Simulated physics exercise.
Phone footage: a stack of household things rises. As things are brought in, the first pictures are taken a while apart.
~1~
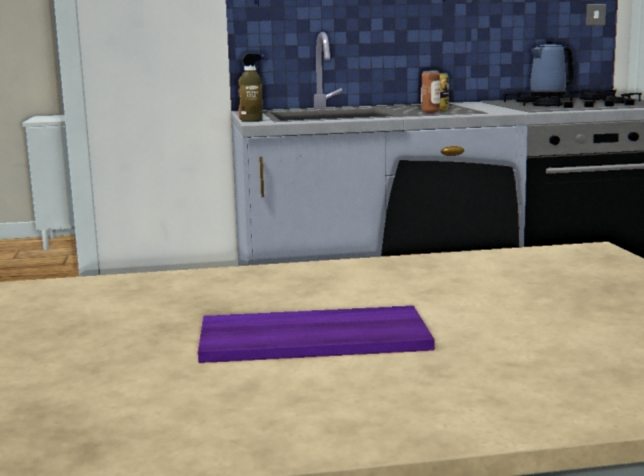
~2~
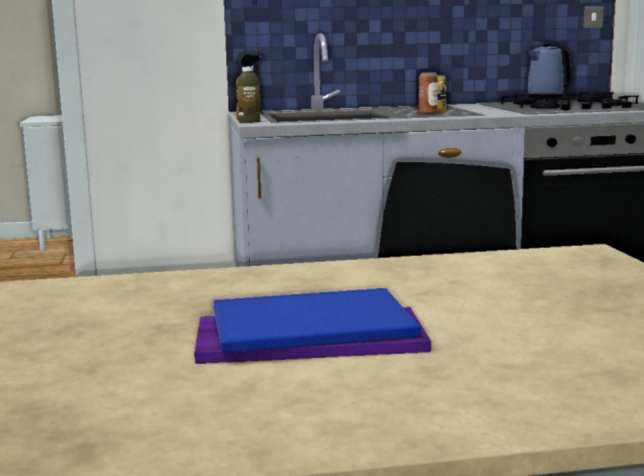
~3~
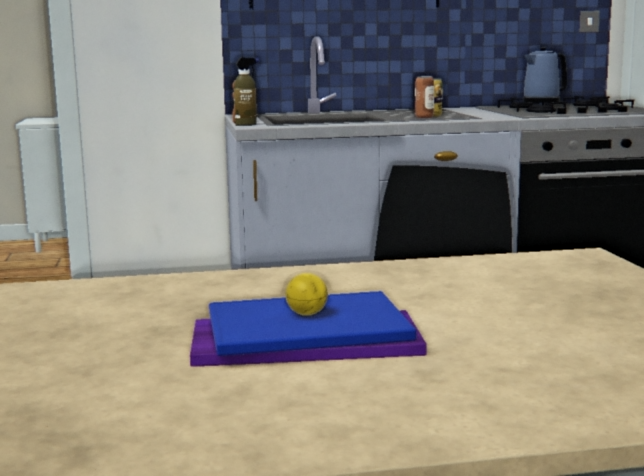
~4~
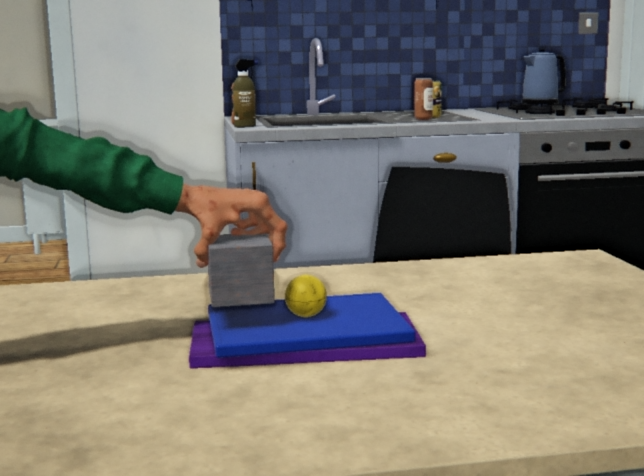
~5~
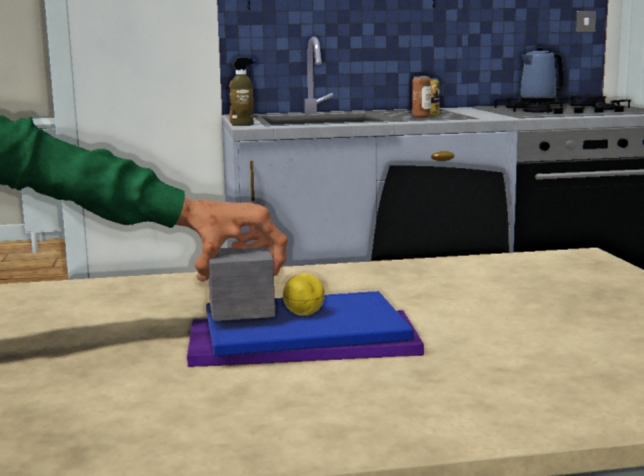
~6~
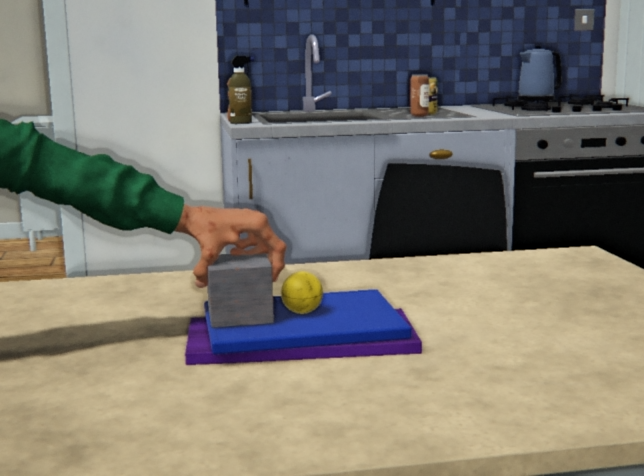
A blue tray appeared on top of a purple board on the table, then a yellow ball on the tray, and a hand lowered a grey block beside the ball, still holding it.
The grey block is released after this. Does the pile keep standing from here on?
It will remain standing.
Then, 0.50 s later than the last frame, things are still on the move.
Then, 1.50 s later than the last frame, all is still.
Then, 2.50 s later than the last frame, grey block resting near (240, 289).
When it is over, all 4 as before. End places, in pixels of the last picture, grey block near (240, 289). The pile keeps its balance.
